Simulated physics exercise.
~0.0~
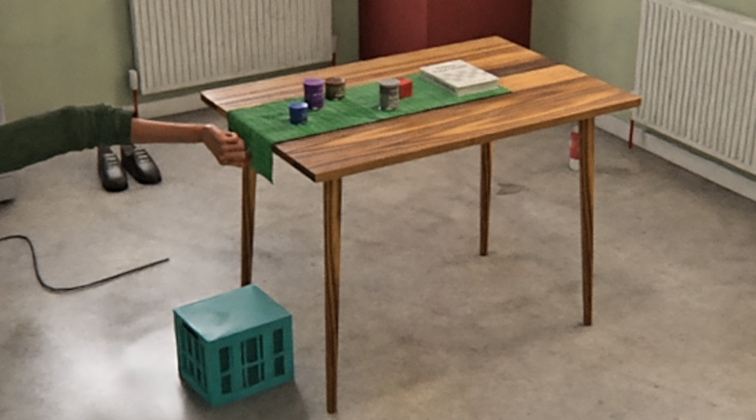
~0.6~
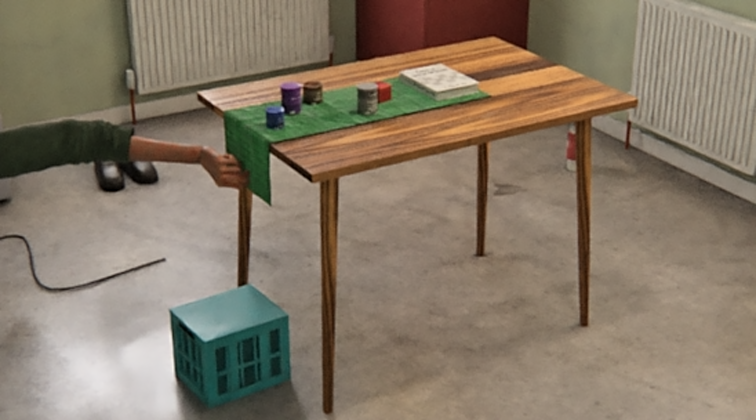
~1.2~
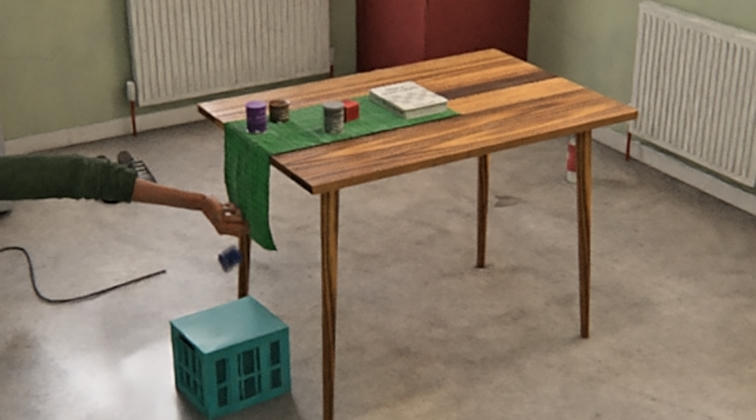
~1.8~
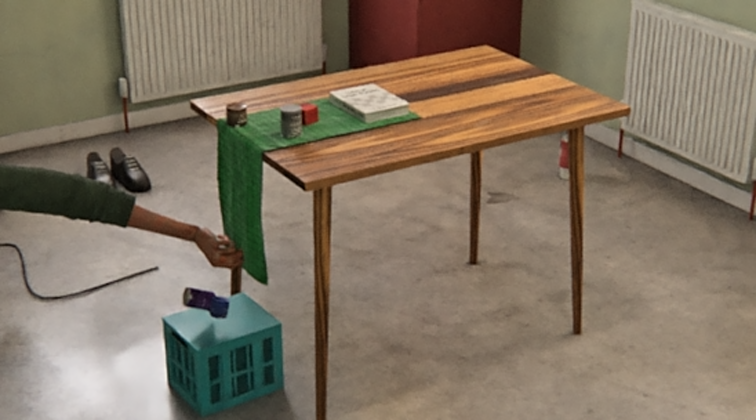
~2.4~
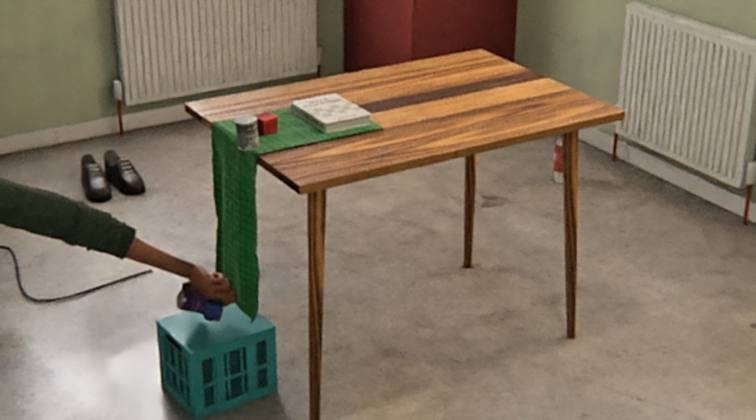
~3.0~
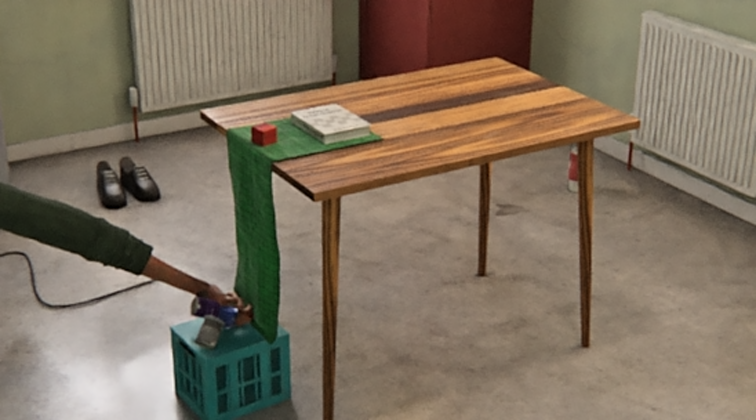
Hand pulling green cloth down off wooden table onto turquoise crate, four small containers dropping while red cube and book stay on.
